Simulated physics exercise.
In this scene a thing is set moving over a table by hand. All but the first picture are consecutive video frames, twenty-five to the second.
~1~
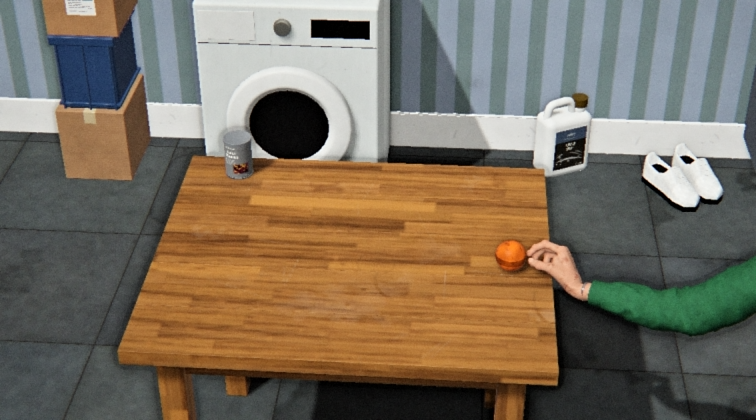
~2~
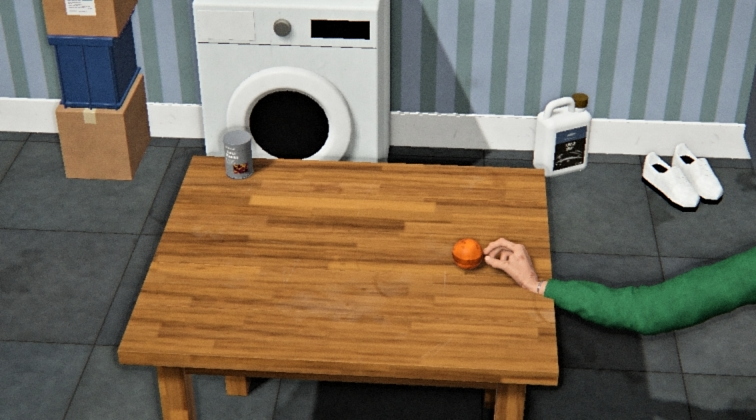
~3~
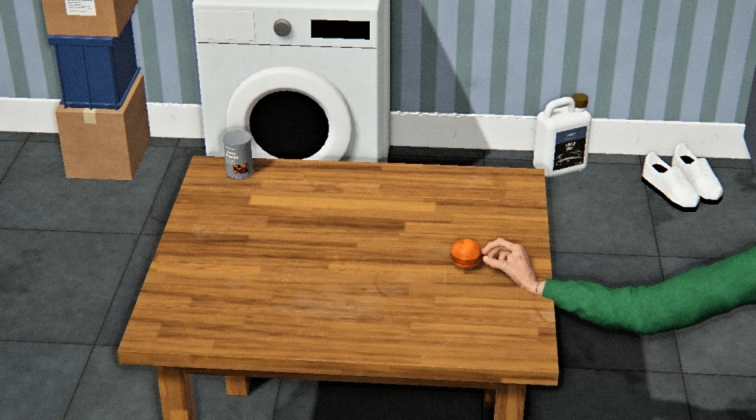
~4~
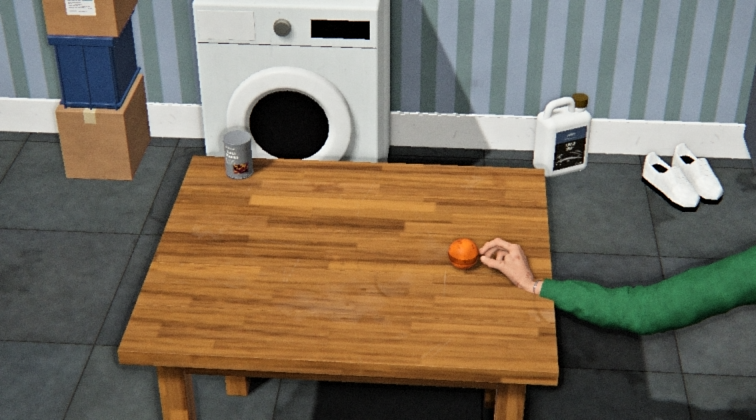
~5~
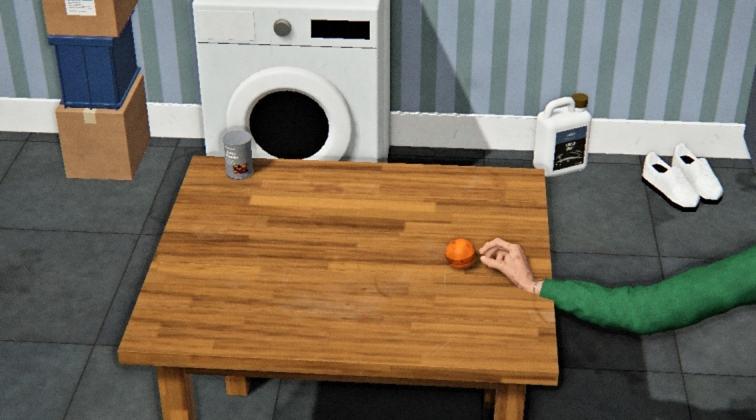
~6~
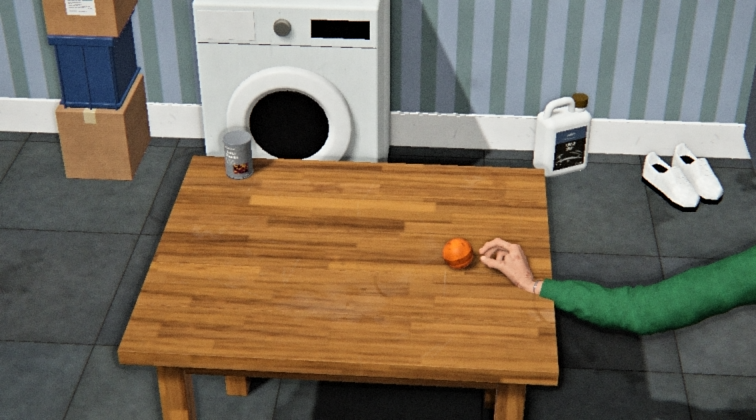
Orange ball moving left across a wooden table under a green-sleeved hand, then rolling slowly away from the fingertips.
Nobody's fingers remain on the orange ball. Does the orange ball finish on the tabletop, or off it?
The orange ball finishes on the tabletop.
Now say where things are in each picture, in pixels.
The first frame shows under the hand; orange ball (511, 256).
The second frame shows under the hand; orange ball (468, 254).
The third frame shows under the hand; orange ball (466, 254).
The fourth frame shows orange ball (464, 254).
The fifth frame shows orange ball (461, 254).
The sixth frame shows orange ball (458, 254).
Then, 0.40 s on from there, orange ball shifted about its own width near (434, 253).
Then, 1.00 s on from there, orange ball shifted well along near (404, 251).
Then, 1.80 s on from there, orange ball shifted well along near (377, 250).
In the end, moved from the start, orange ball. At the end, from the last picture's camera, orange ball near (366, 250).
